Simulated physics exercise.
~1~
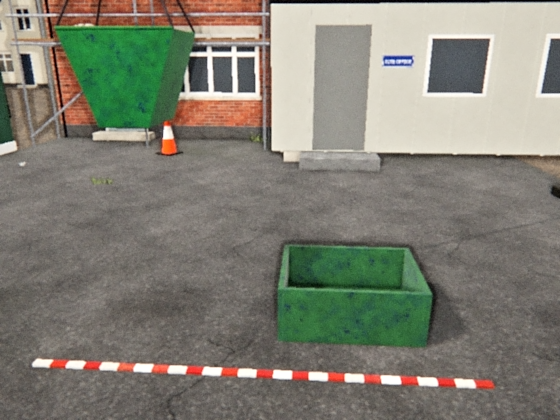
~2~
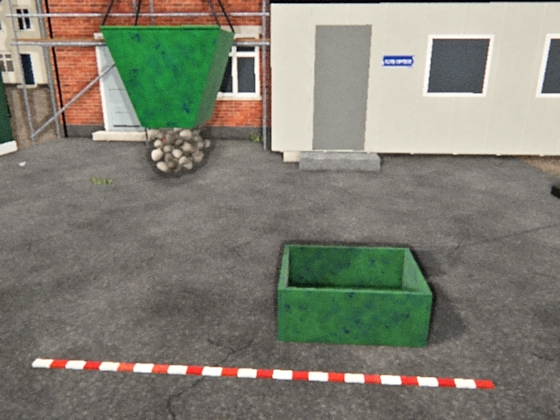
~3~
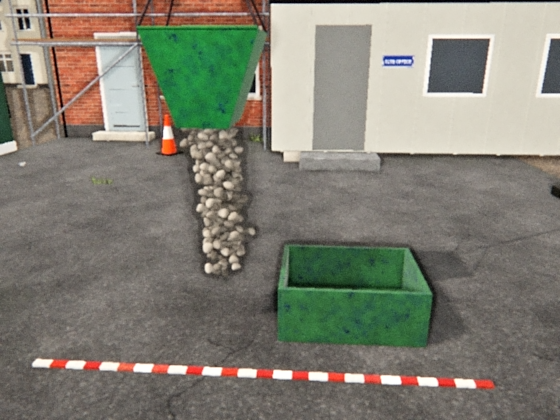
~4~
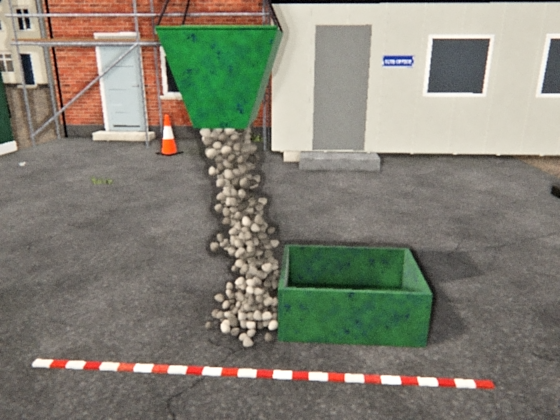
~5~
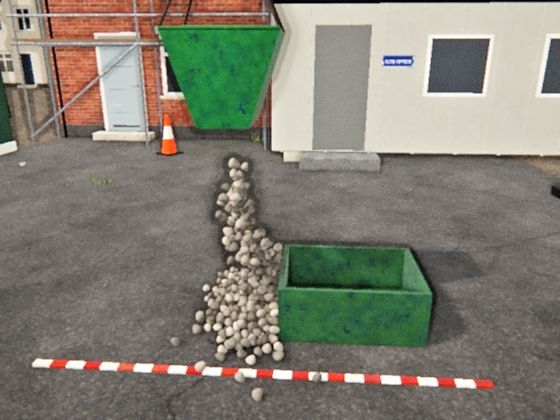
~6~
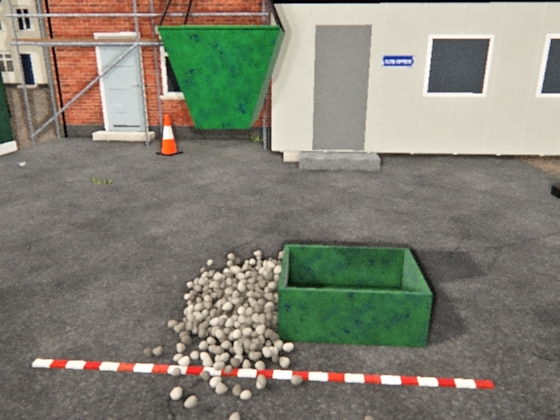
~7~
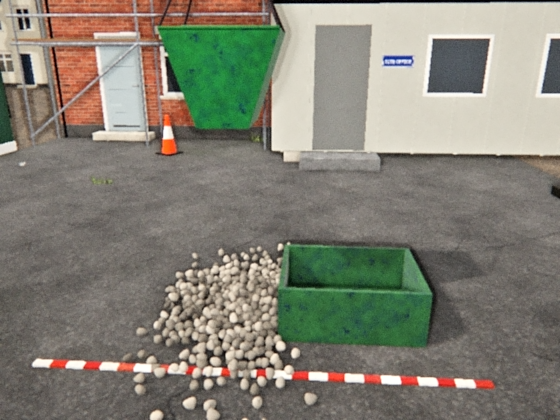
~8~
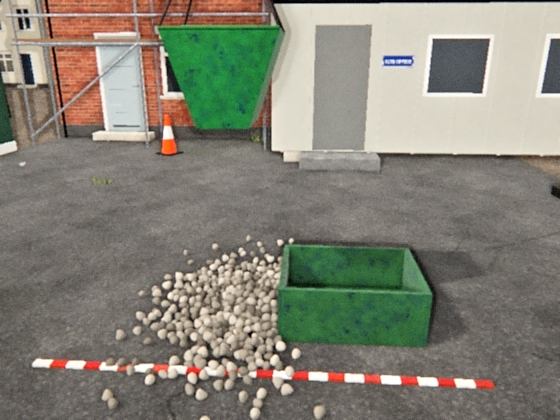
A green crane skip moving right and pouring grey cobbles that miss the green bin, ending heaped on tarmac to its left.
